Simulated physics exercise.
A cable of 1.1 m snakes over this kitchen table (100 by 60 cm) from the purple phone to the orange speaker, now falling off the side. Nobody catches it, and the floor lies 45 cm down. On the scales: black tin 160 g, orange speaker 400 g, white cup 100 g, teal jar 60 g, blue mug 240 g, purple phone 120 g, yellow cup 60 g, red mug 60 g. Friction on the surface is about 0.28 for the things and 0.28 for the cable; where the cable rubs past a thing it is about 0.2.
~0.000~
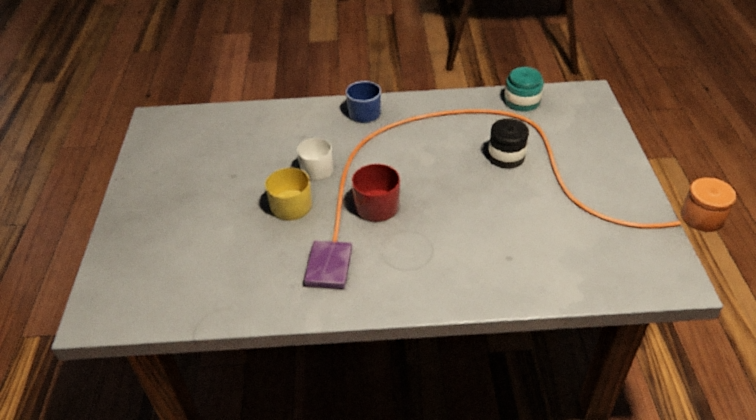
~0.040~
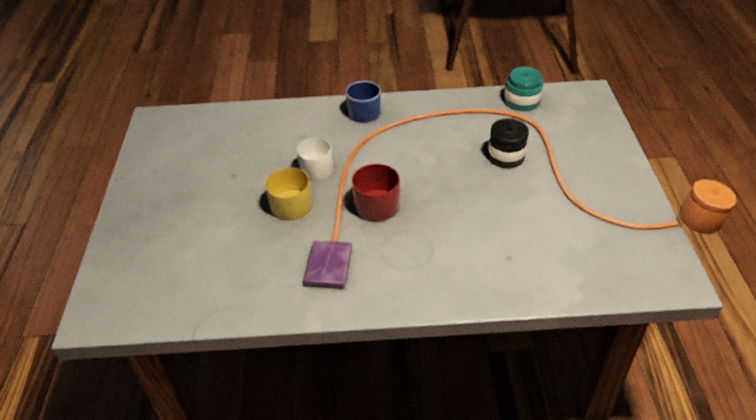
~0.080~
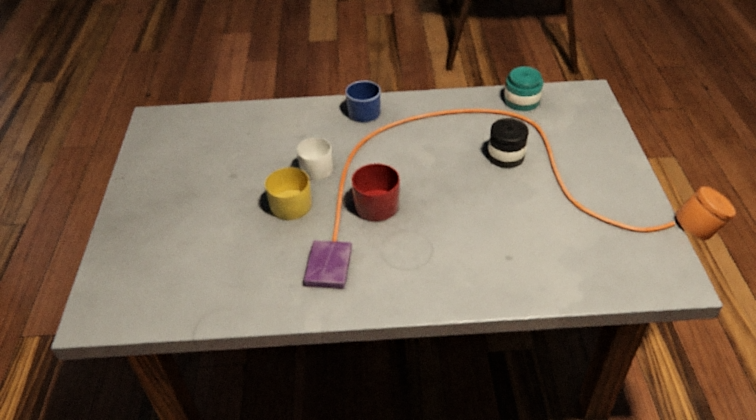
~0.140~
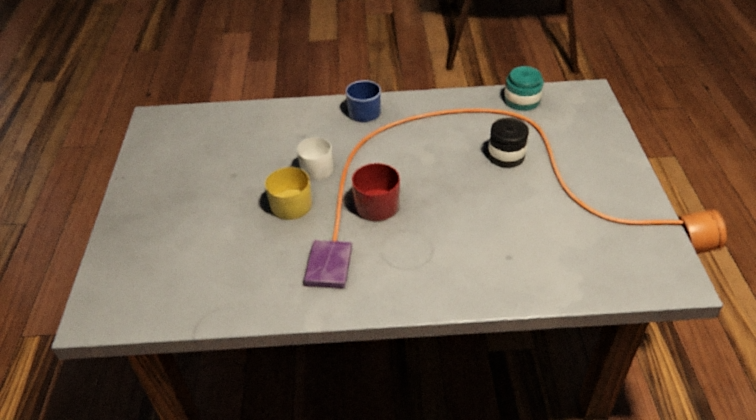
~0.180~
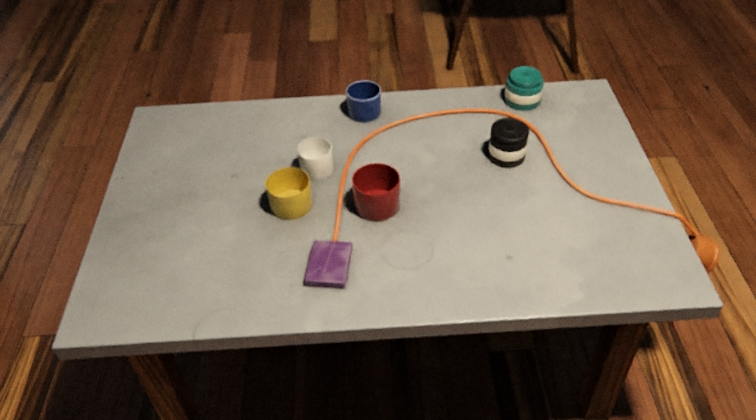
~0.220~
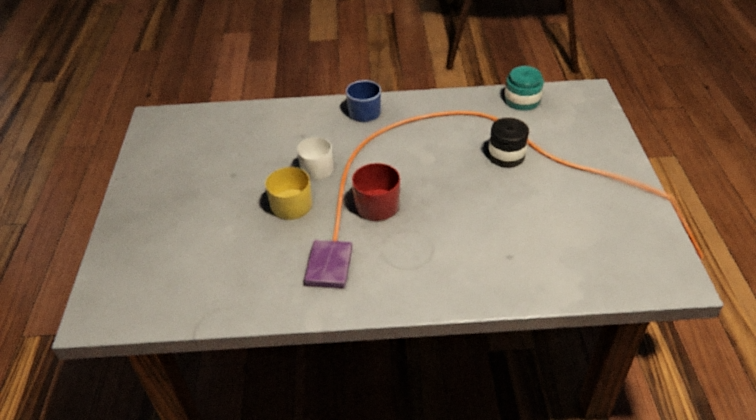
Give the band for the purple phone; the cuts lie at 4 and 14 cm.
Verdict: The purple phone shifts a middling way.
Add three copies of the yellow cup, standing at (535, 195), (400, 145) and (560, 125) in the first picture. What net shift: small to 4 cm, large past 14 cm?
In turn: Small, large, small.
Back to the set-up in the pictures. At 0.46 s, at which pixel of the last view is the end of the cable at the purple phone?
At about (358, 222).
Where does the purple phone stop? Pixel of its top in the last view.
Around (346, 229).
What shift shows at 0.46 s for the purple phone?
Purple phone 6 cm.
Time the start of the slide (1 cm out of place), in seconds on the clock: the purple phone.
About: Purple phone 0.36 s.
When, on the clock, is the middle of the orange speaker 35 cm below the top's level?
That is: 0.32 s.
By 0.5 s, the cable's tail end at (358, 222); purple phone 6 cm off its start, red mug 13 cm off its start, black tin 5 cm off its start.
By 0.7 s, the cable's tail end at (362, 217); purple phone 7 cm off its start, red mug 24 cm off its start, black tin 5 cm off its start.
By 1.0 s, the cable's tail end at (362, 217); purple phone 7 cm off its start at (346, 229), red mug 24 cm off its start at (488, 250), black tin 5 cm off its start at (522, 145).
By 1.2 s, the cable's tail end at (362, 217); purple phone 7 cm off its start, red mug 24 cm off its start, black tin 5 cm off its start.
By 2.4 s, the cable's tail end at (362, 217); purple phone 7 cm off its start at (346, 229), red mug 24 cm off its start at (488, 250), black tin 5 cm off its start at (522, 145), orange speaker over the edge.
